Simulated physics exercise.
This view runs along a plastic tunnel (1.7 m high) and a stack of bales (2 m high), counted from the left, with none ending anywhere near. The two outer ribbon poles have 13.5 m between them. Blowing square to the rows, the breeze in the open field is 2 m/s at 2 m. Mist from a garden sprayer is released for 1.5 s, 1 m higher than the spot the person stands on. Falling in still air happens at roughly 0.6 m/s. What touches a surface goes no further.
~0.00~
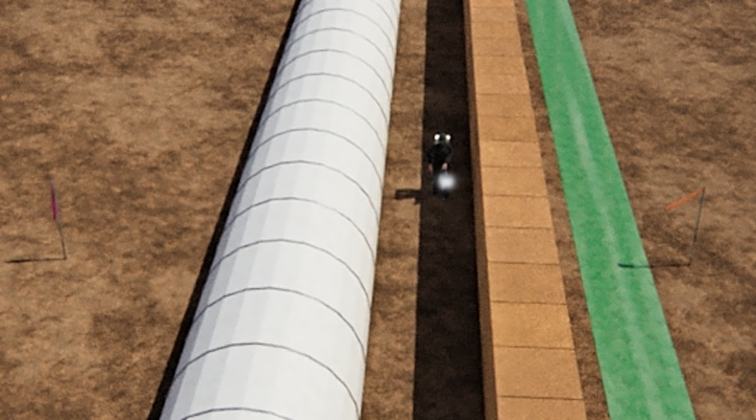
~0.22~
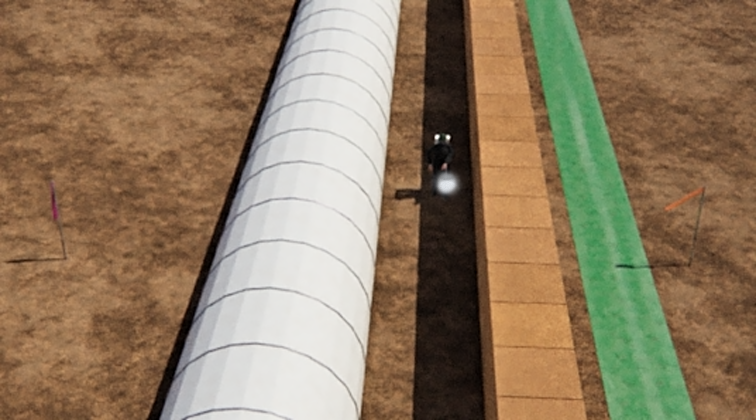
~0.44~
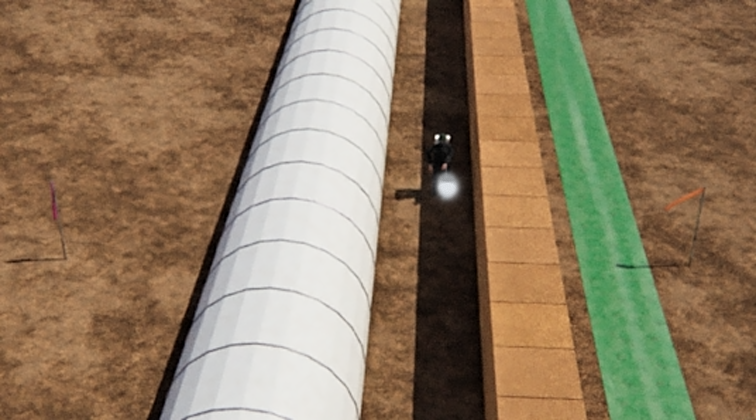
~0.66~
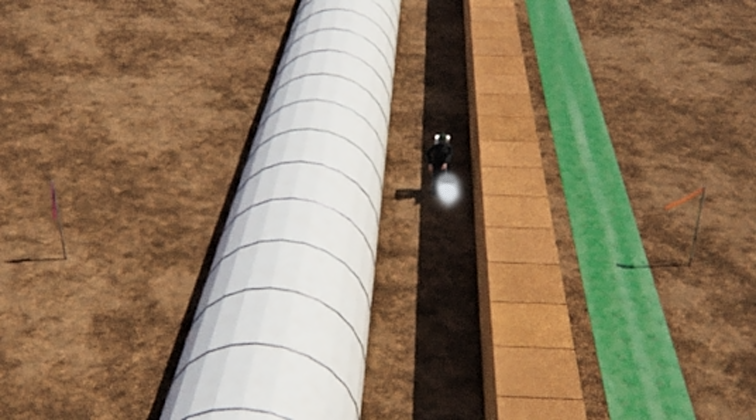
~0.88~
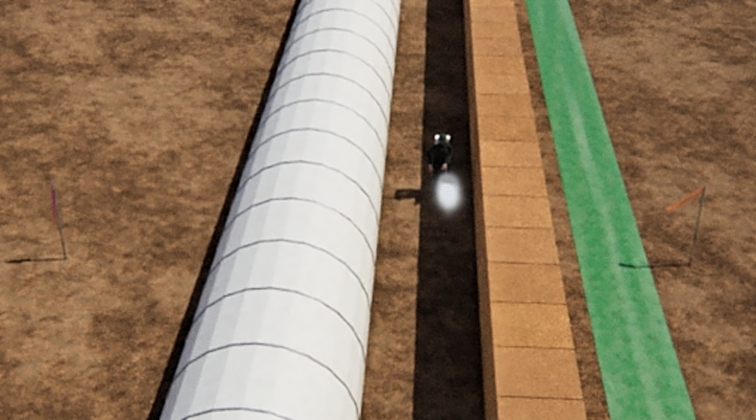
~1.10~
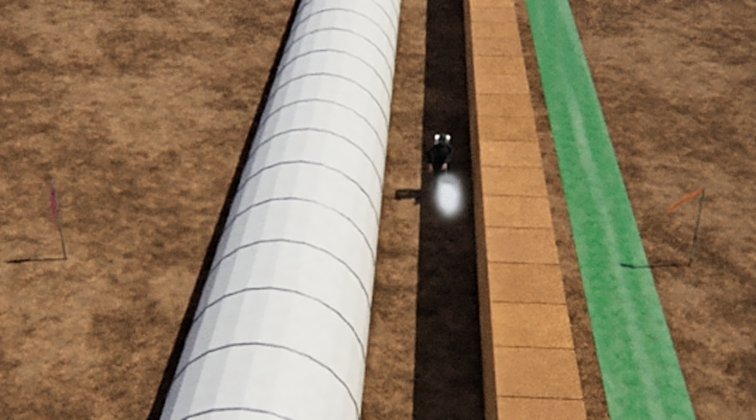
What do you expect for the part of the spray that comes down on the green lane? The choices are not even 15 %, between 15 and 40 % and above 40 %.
The share landing there is not even 15 %.
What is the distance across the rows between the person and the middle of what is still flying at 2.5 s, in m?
It comes to roughly 0.0 m.
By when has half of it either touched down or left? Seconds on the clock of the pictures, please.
Near 2.6 s.
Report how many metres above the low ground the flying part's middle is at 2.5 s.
0.2 m.
After 2.5 s, 54 % is in the air or yet to come; 0 % lies on the green lane; the middle of what still flies is 0.3 m above the low ground, near (450, 207).
After 4.0 s, 5 % is in the air or yet to come; 0 % lies on the green lane.
After 8.0 s, 0 % is in the air or yet to come; 0 % lies on the green lane.
After 20.0 s, 0 % is in the air or yet to come; 0 % lies on the green lane.
After 45.0 s, 0 % is in the air or yet to come; 0 % lies on the green lane.
